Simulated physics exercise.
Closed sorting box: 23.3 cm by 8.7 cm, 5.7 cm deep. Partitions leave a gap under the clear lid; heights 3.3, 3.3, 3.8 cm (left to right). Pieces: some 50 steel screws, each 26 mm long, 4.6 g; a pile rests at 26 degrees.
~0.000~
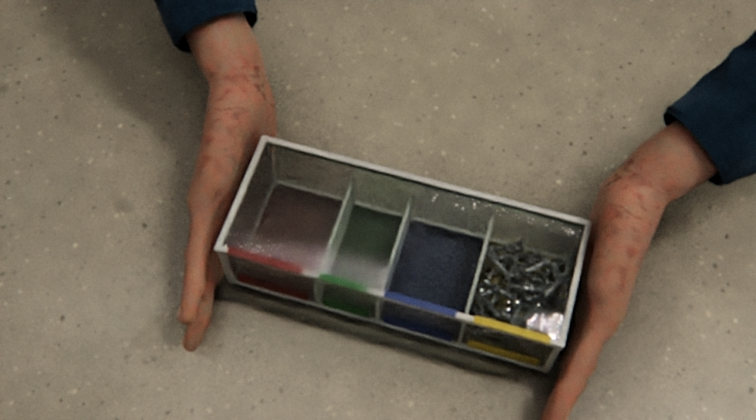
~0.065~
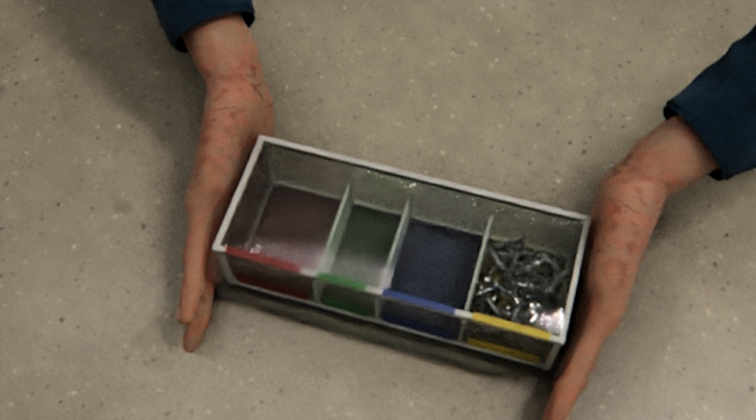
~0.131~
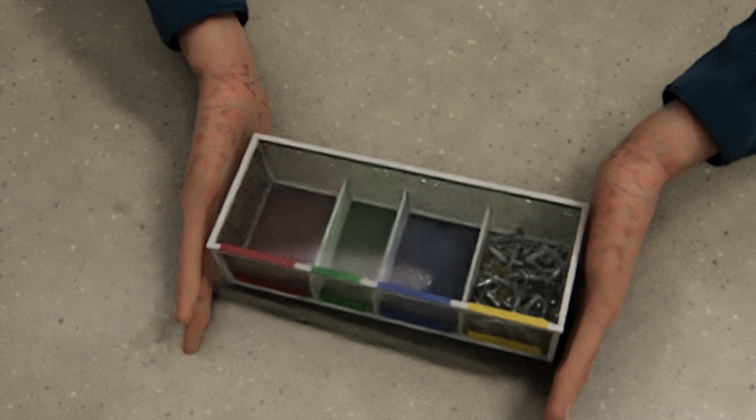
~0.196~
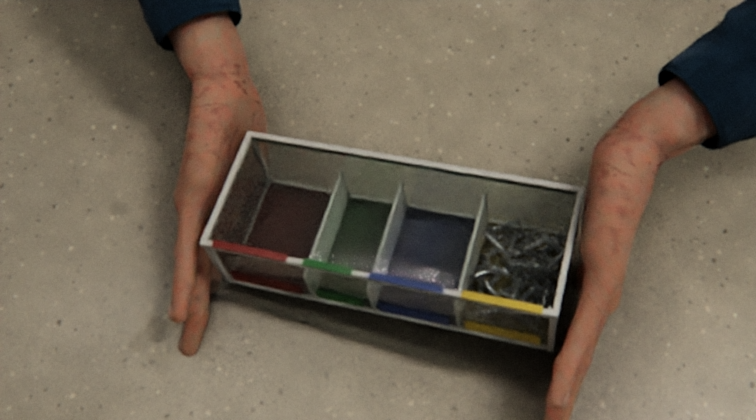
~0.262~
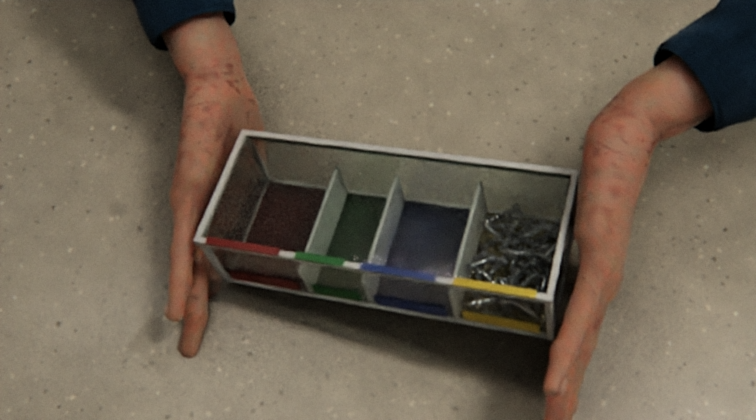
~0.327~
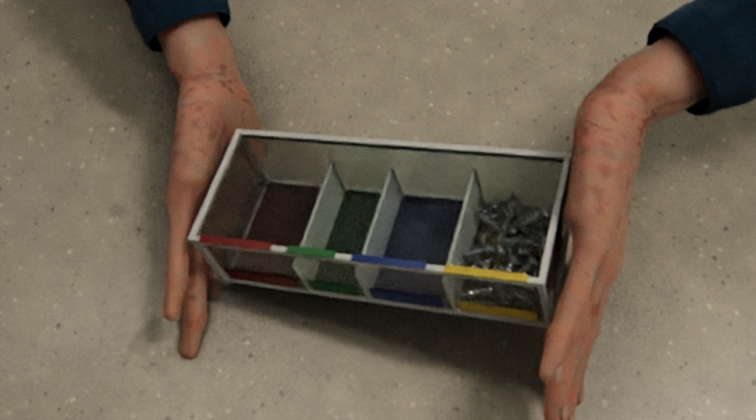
Clear divided box of metal screws being tilted slightly by two hands, its right end rising while the screws stay heaped at right.
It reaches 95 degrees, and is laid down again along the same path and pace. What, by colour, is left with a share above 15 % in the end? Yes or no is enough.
Red, yes; blue, no; green, no; yellow, yes.
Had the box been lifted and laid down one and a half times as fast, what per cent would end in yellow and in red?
Per cent - yellow: 30; red: 60.
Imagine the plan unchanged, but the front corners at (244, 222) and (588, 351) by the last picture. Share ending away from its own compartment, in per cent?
It would come to roughly 0 percent.
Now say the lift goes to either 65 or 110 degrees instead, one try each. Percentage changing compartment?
Roughly 0 percent for the first try and 100 percent for the second.
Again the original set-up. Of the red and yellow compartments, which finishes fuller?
The larger amount is in the yellow one.
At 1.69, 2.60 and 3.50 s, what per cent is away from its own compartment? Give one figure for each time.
Roughly 10, 45, 45.
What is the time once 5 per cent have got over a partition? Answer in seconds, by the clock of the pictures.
I'd put it at about 1.60 seconds on the clock.
After 1.69 s, tilt 95 degrees; blue 5 %, green 5 %, yellow 90 %.
After 2.60 s, tilt 42 degrees; red 45 %, yellow 55 %.
After 3.50 s, tilt 0 degrees; red 45 %, yellow 55 %.
By 4.1 s all is still; red 45 %, blue 0 %, green 0 %, yellow 55 %.
